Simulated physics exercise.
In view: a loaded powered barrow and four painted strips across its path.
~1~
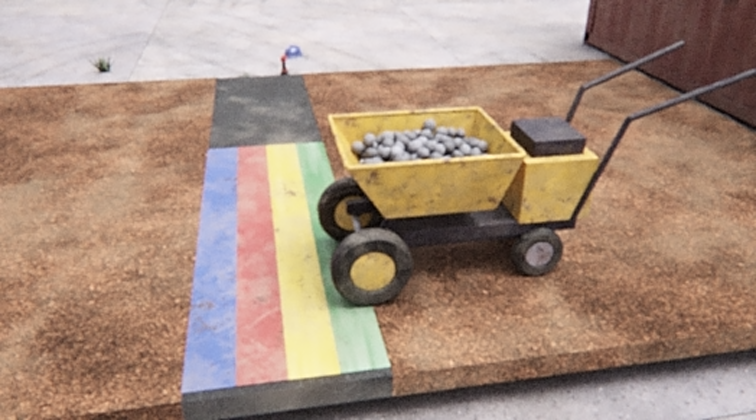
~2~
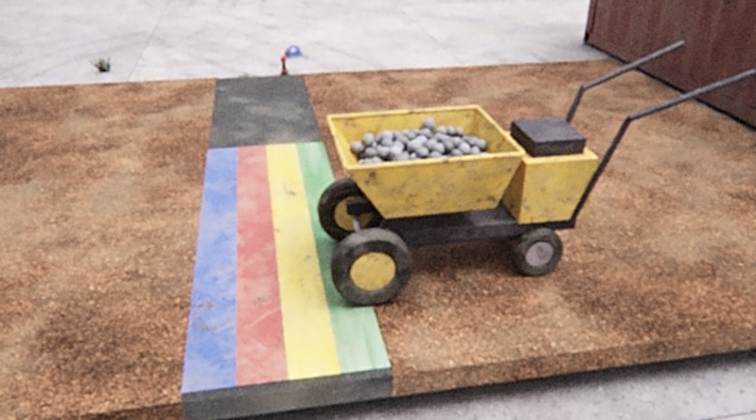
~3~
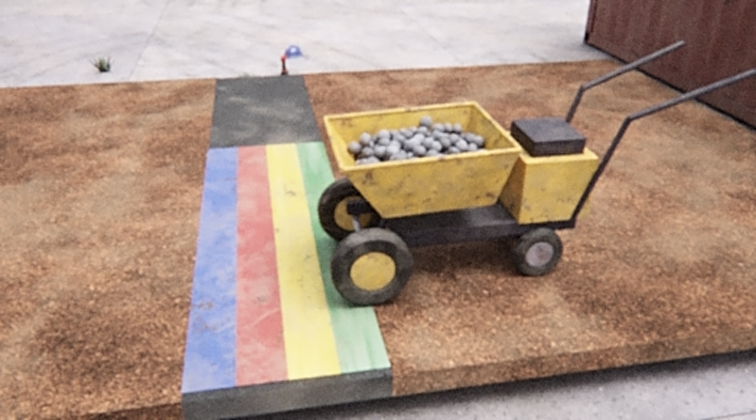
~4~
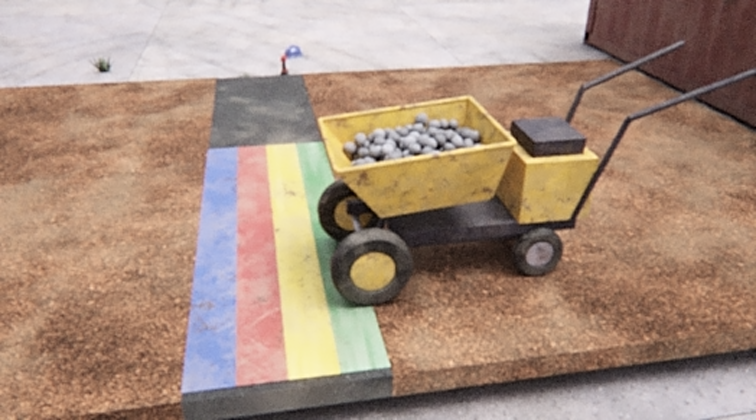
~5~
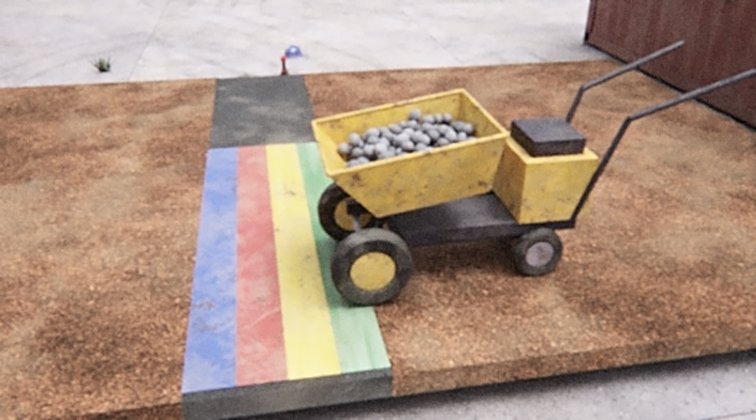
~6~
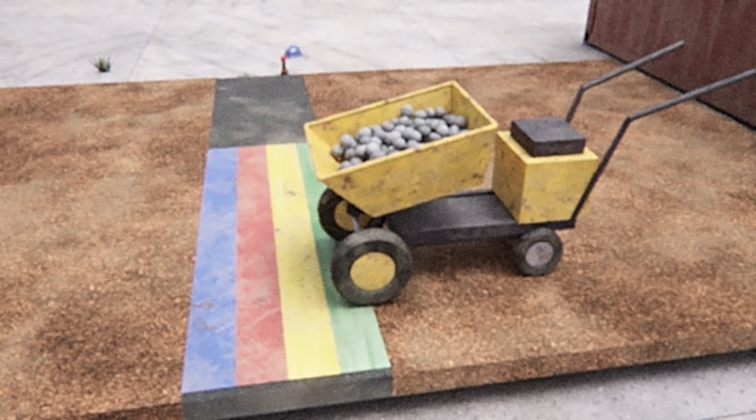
The yellow skip of a powered barrow, loaded with round grey cobbles, starts level above the wheels. Its rear gradually rises and its front lip dips slightly to the left, tilting the load a little, while the barrow stays still beside the green, yellow, red and blue strips.
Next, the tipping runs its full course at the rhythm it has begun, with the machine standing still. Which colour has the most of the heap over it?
Most lies over the blue band.
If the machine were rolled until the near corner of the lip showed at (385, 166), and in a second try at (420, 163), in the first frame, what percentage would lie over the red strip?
First some 40, then 30 per cent.
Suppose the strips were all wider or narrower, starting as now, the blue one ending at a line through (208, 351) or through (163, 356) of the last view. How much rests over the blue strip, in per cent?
Roughly 30 per cent, and 40 per cent.
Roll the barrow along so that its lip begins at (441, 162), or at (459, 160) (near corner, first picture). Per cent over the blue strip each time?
First some 10, then 10 per cent.
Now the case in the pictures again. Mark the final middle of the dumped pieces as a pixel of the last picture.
Near (209, 277).
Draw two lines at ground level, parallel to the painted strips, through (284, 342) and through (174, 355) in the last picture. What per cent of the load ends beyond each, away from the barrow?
About 100 and 30 per cent.
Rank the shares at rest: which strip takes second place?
The runner-up: The red one.
Shortly afterwards, skip tipped steeply; the whole lot in the skip.
Next, skip tipped right over; all but a few in the skip; only a few over the red strip; a little over the blue strip; only a few falling.
Some moments later, skip tipped right over; near a quarter in the skip; a little over the red strip; near a third over the blue strip; near a third off the paint.
In the end, skip tipped right over; none at all over the green strip; only a few over the yellow strip; near a quarter over the red strip; near a third over the blue strip; near a third off the paint.
